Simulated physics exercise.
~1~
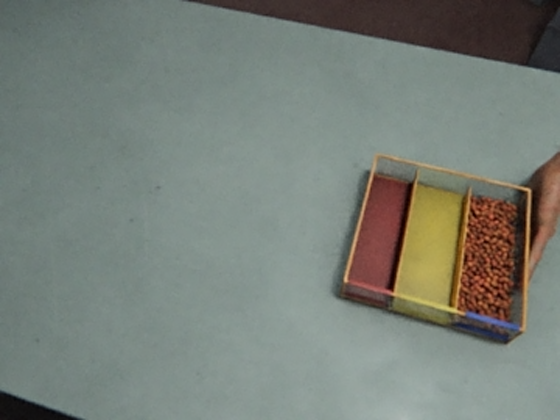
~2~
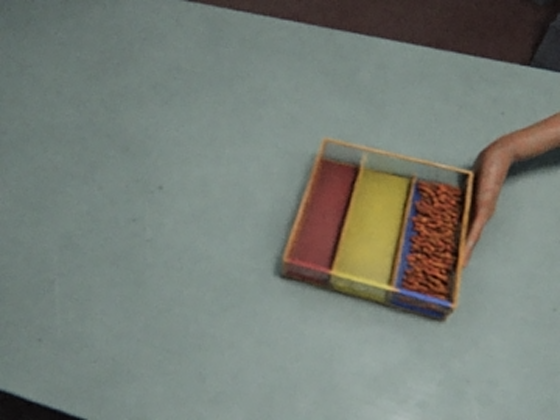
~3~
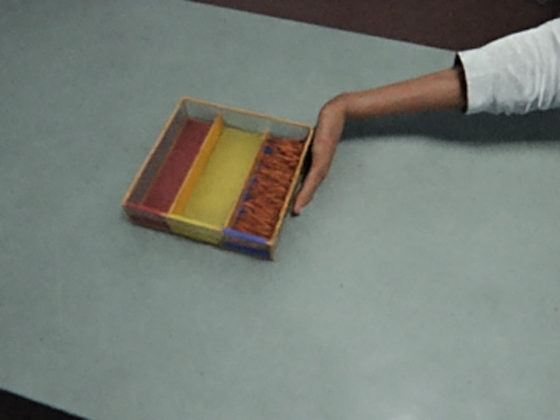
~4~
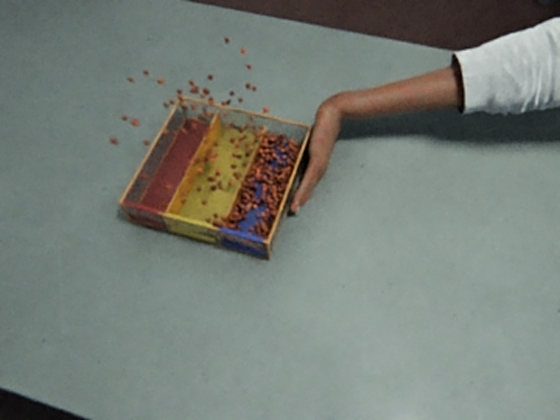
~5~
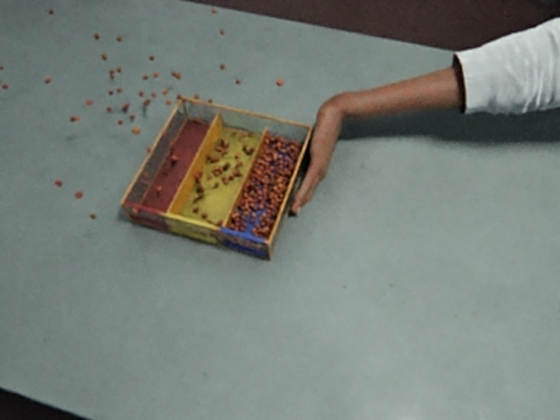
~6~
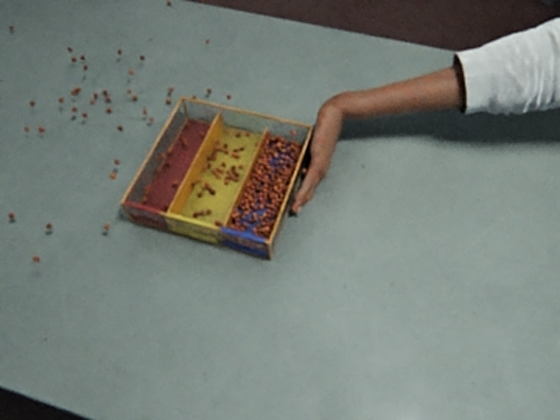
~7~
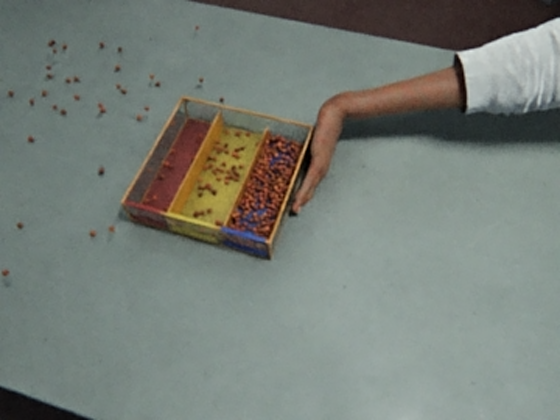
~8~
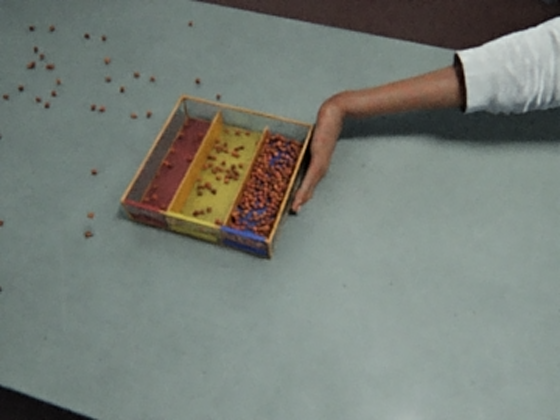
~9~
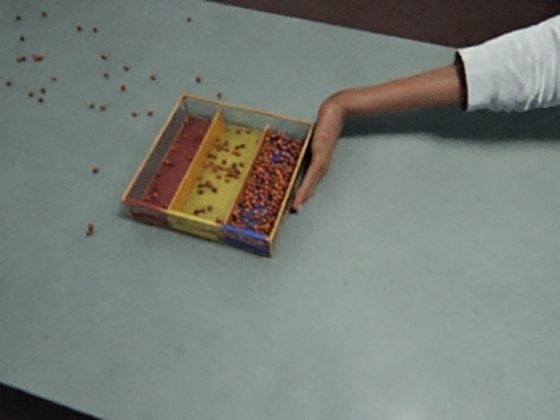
A divided tray holding reddish-brown pellets in its blue right-hand section was pushed left across a table by a hand and stopped abruptly, flinging some pellets into the yellow and red sections and scattering others on the tabletop, while most stayed in blue.
